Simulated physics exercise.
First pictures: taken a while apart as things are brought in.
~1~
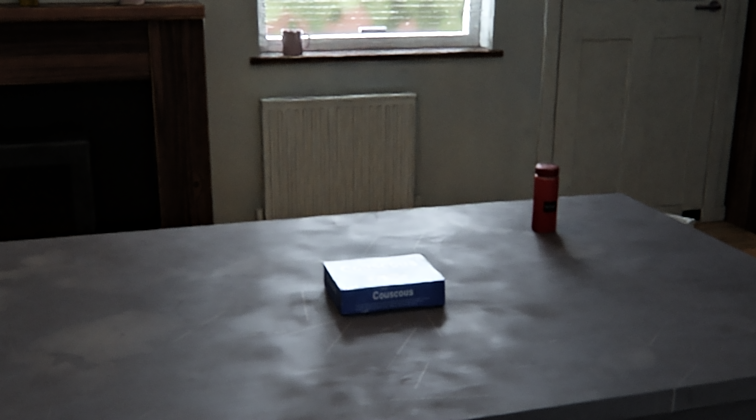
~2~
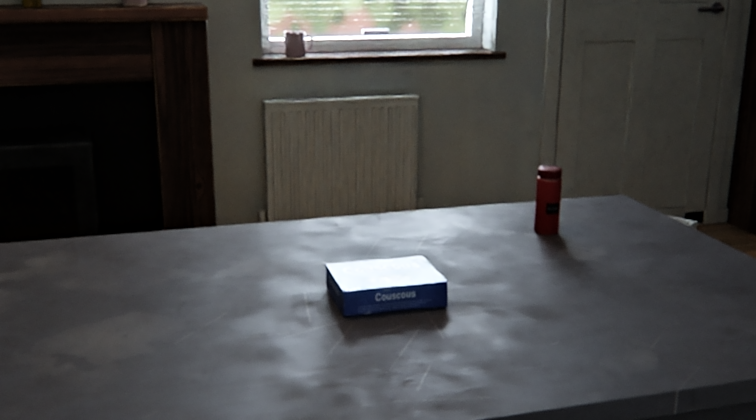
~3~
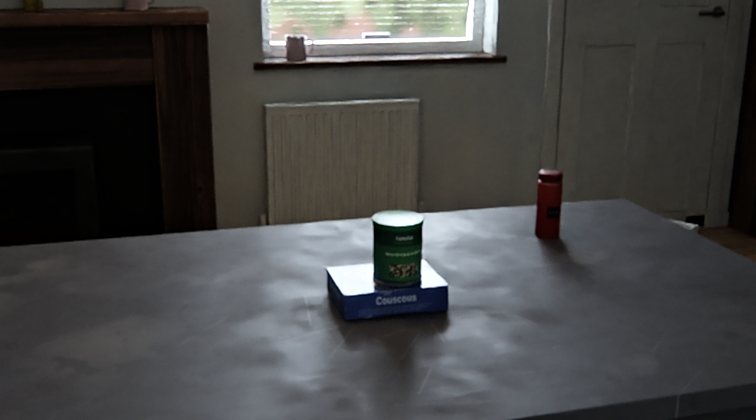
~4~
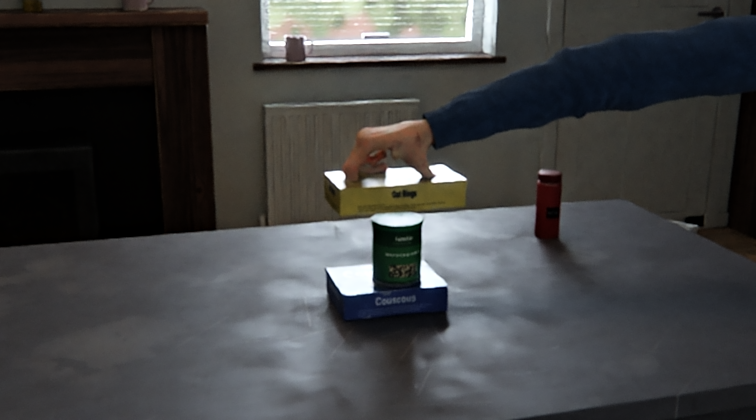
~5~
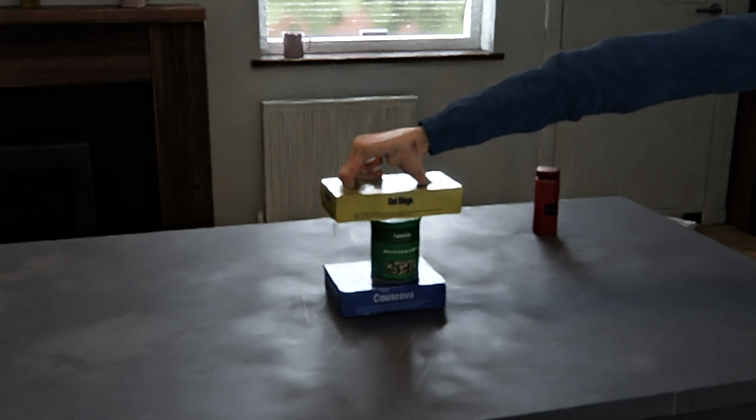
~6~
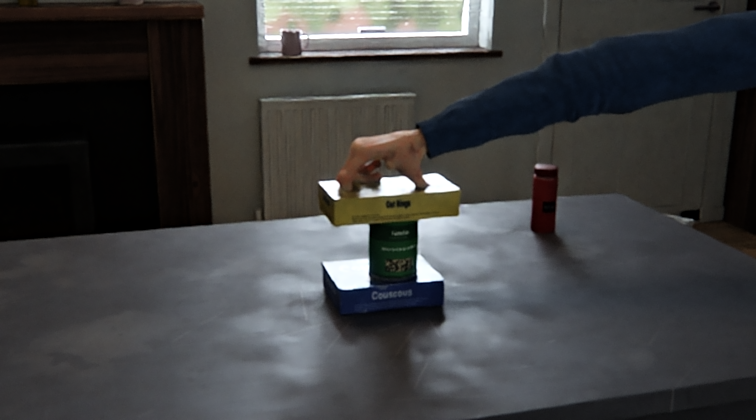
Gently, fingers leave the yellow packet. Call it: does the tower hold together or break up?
It holds together.
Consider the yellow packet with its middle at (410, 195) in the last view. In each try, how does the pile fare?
Then it stays up.
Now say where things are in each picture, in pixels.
In the first picture, the last thing is not in view yet.
In the second picture, the last thing is not in view yet; red shaker (548, 200).
In the third picture, the last thing is not in view yet; blue packet (386, 288).
The fourth picture shows coming down; yellow packet (394, 189); green pot (397, 248).
The fifth picture shows coming down; yellow packet (390, 197); red shaker (546, 201).
The sixth picture shows in place under the hand; yellow packet (388, 199); blue packet (381, 283).
Then, 1.00 s after the last picture, nothing has stirred.
Then, 2.00 s after the last picture, yellow packet resting near (388, 200).
At rest, all 4 in place. Seen from the same camera at the end, yellow packet near (389, 200). The pile stays up.
